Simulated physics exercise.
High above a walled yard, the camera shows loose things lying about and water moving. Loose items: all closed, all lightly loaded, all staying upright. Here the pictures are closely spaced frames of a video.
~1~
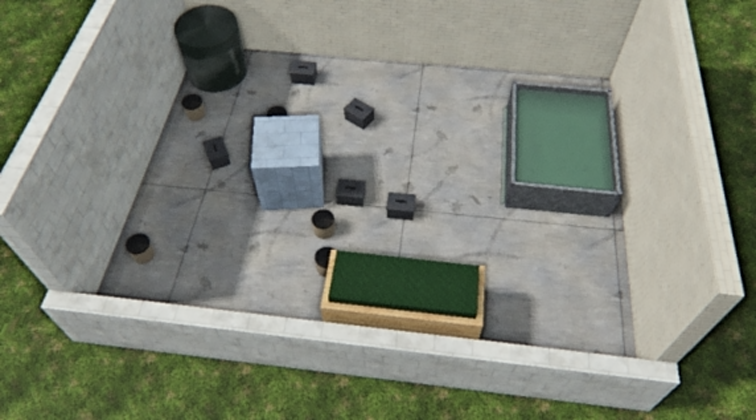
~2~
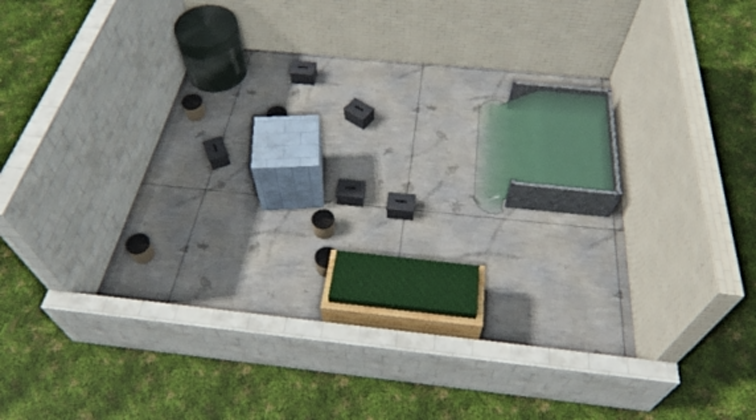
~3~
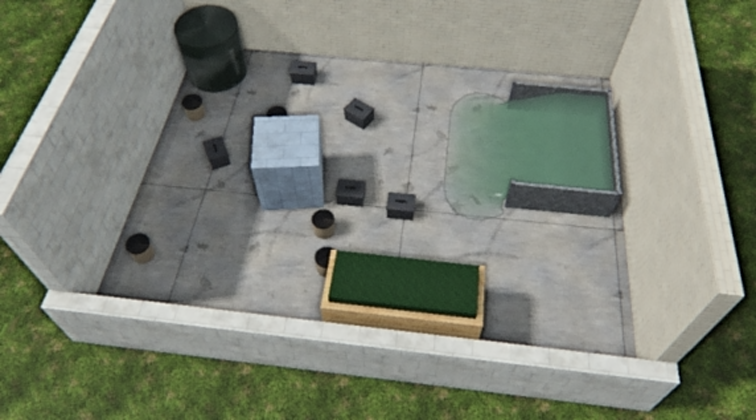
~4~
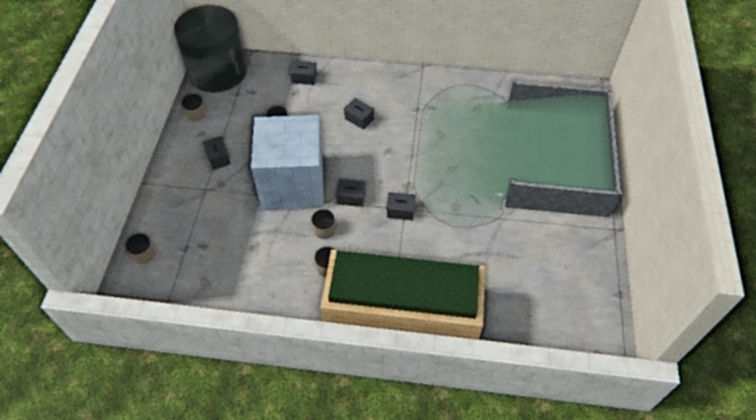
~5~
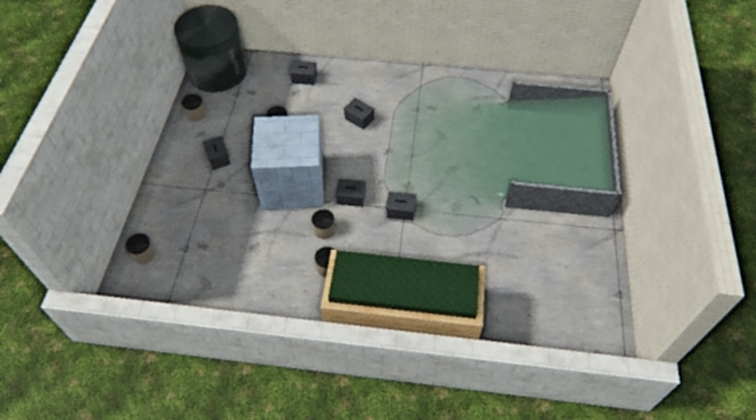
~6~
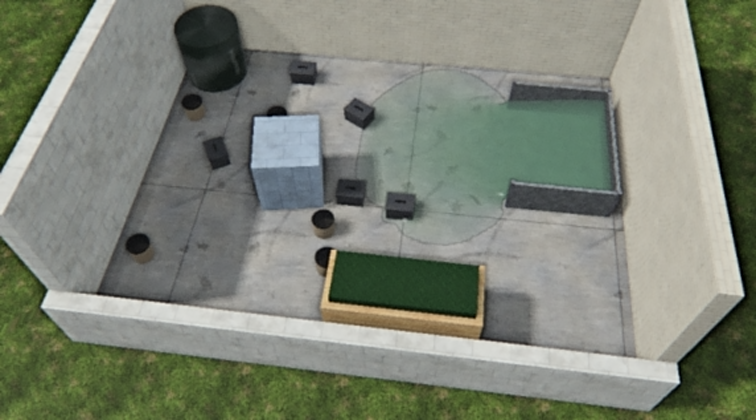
Green water poured out of the open left side of a dark-walled tank and spread leftward across the paved yard in a widening rounded sheet, reaching the nearest dark boxes, which stayed put.
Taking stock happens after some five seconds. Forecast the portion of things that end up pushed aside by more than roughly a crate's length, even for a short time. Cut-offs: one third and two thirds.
It reaches two thirds.
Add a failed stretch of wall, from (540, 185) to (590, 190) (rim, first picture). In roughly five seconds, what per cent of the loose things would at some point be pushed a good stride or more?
Roughly 20 %.
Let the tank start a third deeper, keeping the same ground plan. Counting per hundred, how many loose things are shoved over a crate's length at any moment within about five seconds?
90 per cent or so.
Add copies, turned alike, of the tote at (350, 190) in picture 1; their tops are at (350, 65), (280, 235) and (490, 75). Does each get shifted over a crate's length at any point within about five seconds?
Shoved clear, shoved clear, stays put.
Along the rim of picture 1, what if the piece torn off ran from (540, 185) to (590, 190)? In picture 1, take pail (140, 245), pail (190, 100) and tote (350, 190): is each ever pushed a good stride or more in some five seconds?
Order as asked: Not sent that far; not sent that far; sent that far.
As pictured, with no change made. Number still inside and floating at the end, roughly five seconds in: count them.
Tally: 5.
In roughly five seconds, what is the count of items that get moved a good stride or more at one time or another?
Count: 9.
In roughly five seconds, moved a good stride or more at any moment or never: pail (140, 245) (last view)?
Note - displacement: Not the full distance.
A moment on, 0 of 10 are well off their spots; 0 afloat.
Next, 6 of 10 are well off their spots; 3 afloat.
Later, 9 of 10 are well off their spots; 7 afloat.
In the end, 8 of 10 are well off their spots, and 9 have been at some point; 5 afloat.
